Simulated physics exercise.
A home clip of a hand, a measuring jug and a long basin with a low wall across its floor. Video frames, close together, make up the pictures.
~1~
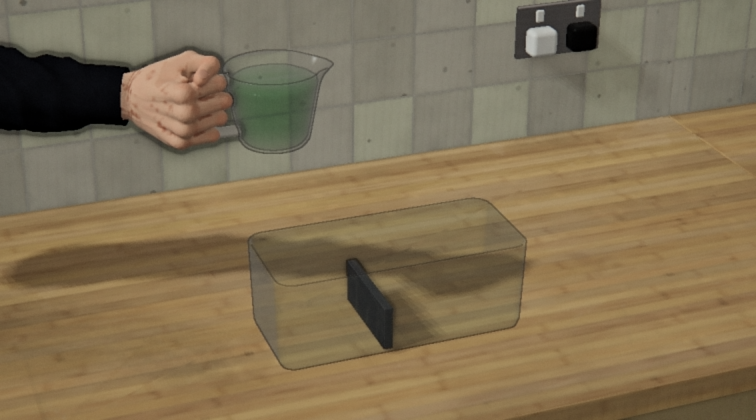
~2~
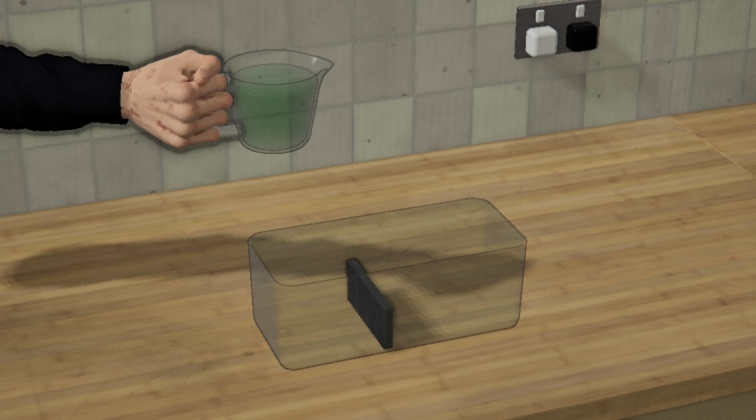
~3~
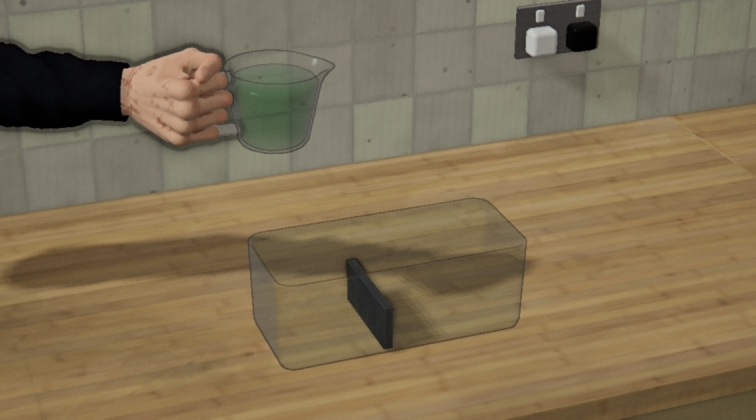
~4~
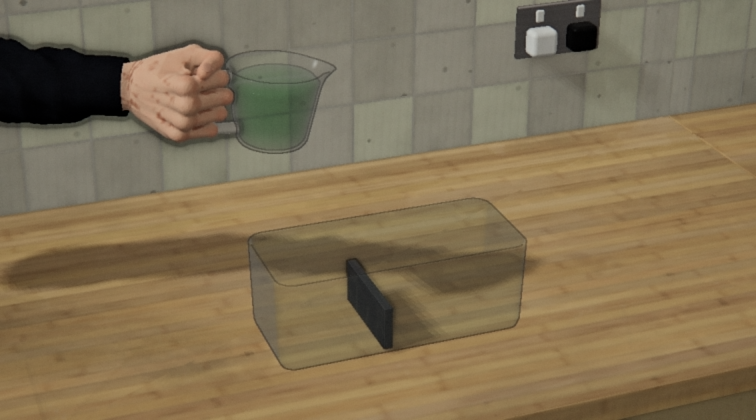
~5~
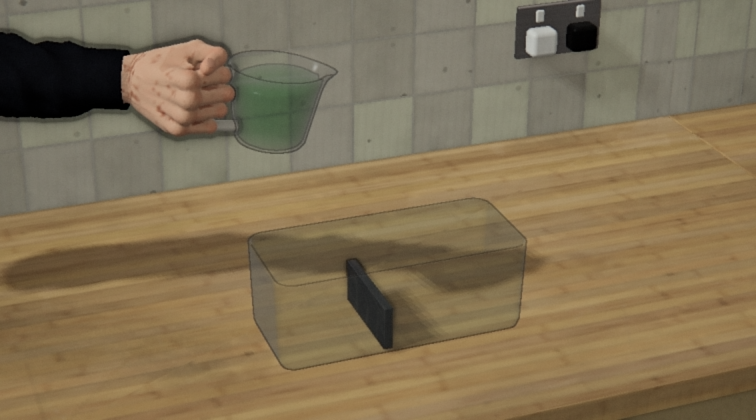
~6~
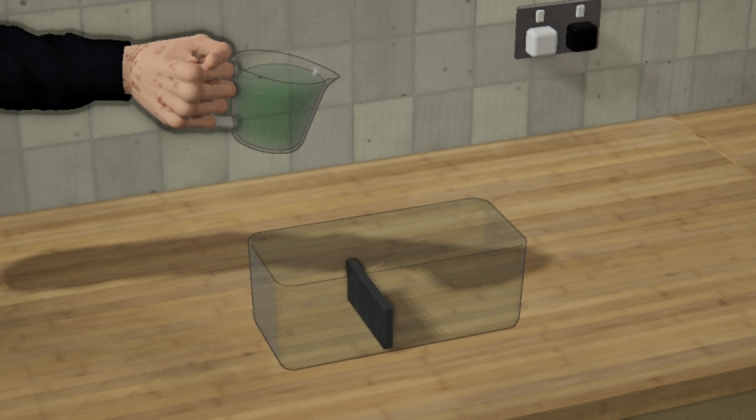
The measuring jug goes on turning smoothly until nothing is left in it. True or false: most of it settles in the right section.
True.
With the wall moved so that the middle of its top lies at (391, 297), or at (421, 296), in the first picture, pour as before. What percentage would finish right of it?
My guess is some 40 percent the first time and some 15 percent the second.
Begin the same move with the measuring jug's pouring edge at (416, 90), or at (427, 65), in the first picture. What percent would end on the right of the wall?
You'd see around 95 per cent, and then around 90 per cent.
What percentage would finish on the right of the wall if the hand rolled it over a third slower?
About 75 %.
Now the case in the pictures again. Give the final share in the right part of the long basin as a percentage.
Roughly 70 percent of it.
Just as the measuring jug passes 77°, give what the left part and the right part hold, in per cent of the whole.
About 0 % left and about 10 % right.
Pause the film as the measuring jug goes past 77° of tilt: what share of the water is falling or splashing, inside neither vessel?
Share in flight: Approx. 35 %.
A moment on, the tilt is 77° and 56 per cent is still to pour, 0 is left of the wall and 9 right of it.
Next, the tilt is 114° and 4 per cent is still to pour, 14 is left of the wall and 68 right of it.
Then the tilt is 117° and 0 per cent is still to pour, 27 is left of the wall and 71 right of it.
Later the tilt is 117° and 0 per cent is still to pour, 27 is left of the wall and 71 right of it.
At rest 27 per cent lies left of the wall, 71 right of it and 2 outside.
